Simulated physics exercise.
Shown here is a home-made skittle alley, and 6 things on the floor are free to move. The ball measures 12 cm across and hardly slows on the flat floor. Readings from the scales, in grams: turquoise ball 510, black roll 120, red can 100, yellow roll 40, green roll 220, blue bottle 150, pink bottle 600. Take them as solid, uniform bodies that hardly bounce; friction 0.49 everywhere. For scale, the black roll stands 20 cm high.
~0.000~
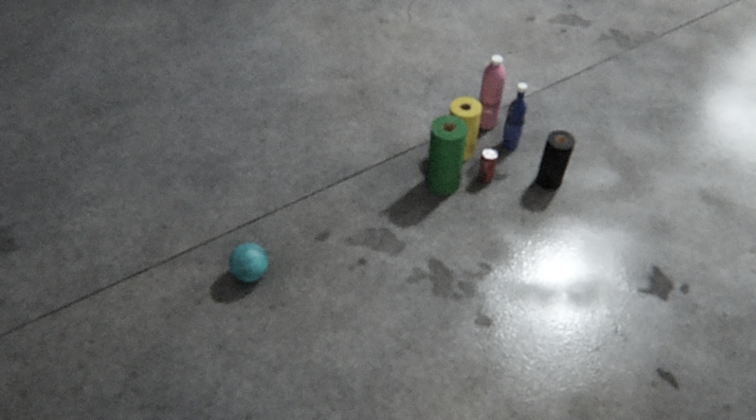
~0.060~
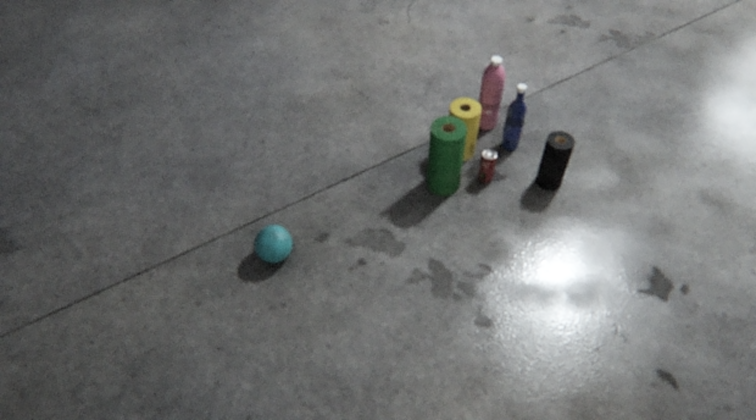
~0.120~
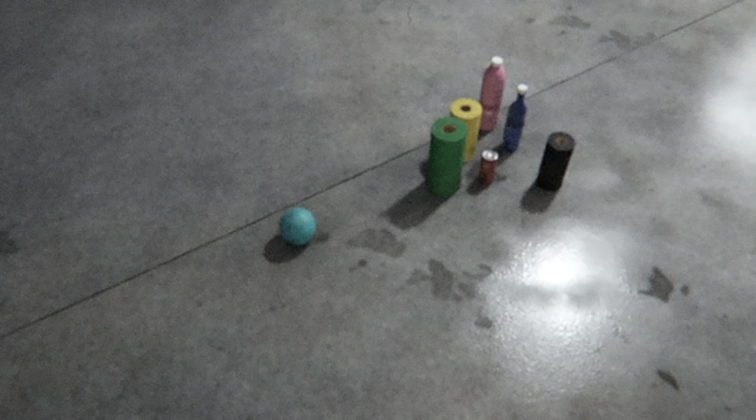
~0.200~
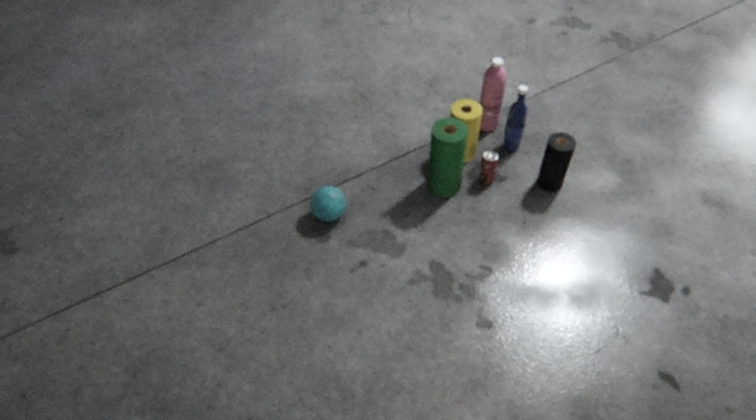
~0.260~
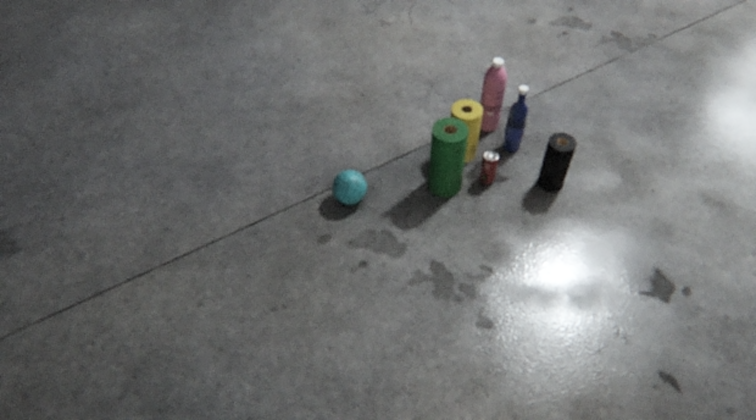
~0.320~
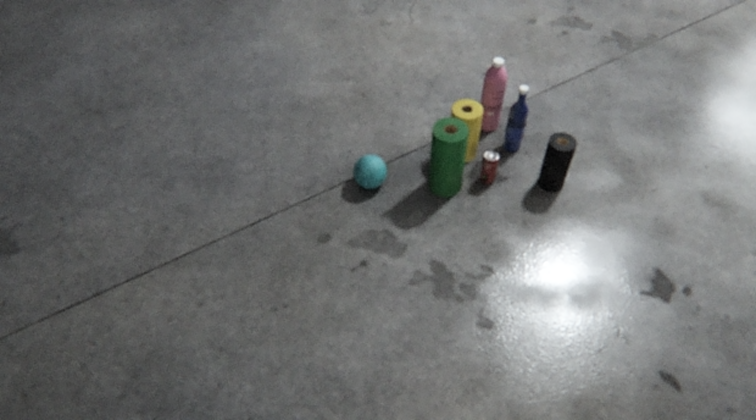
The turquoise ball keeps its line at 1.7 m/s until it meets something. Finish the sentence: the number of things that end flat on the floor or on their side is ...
... nought.
After 0.62 s, 104 cm rolled; turquoise ball near (458, 103).
After 0.92 s, 153 cm rolled; turquoise ball near (529, 48).
After 1.32 s, things are still on the move.
By the end (1.5 s), all 6 in place, give or take 8 cm. Seen from the same camera at the end, black roll near (556, 163), red can near (489, 168).
